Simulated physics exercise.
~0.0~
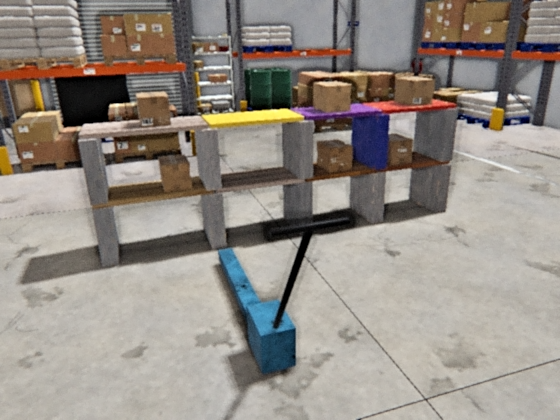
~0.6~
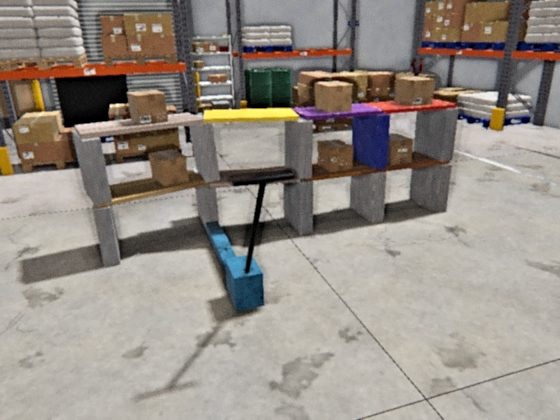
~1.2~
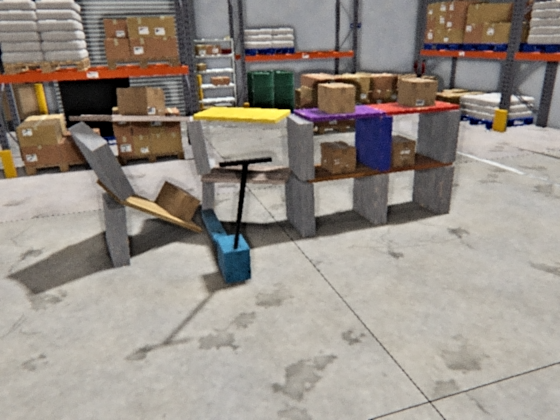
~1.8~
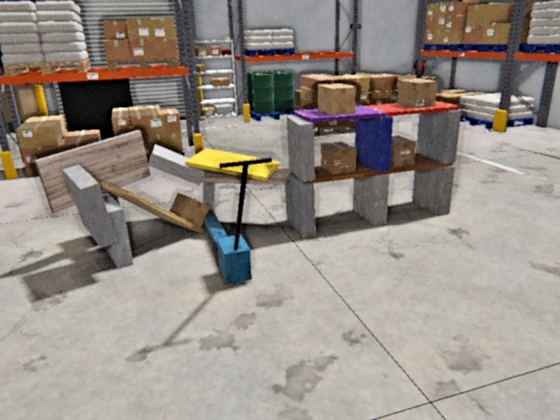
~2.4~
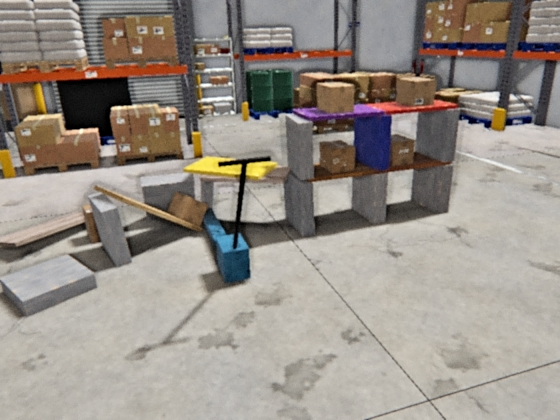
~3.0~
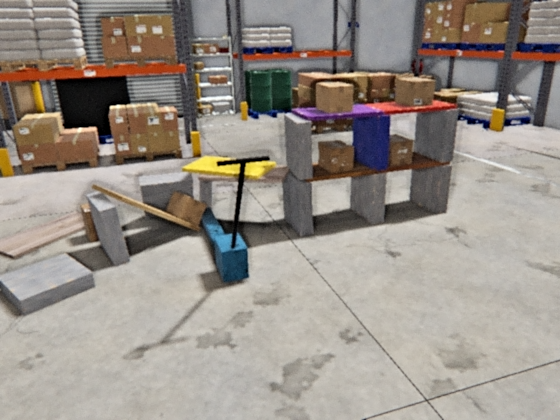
To begin with, a two-tier row of grey uprights and loose boards stands in a warehouse, with small boxes on its shelves and a blue jack with a black handle in front. The jack slides in low toward the left part of the row, and the uprights there start to shift. The far-left upright leans and a lower shelf slopes down with its box. Then the top left board tips over and falls, while the yellow board drops and tilts. Grey uprights and boards end scattered at left, the yellow board rests lower, and the purple and red boards stay up.
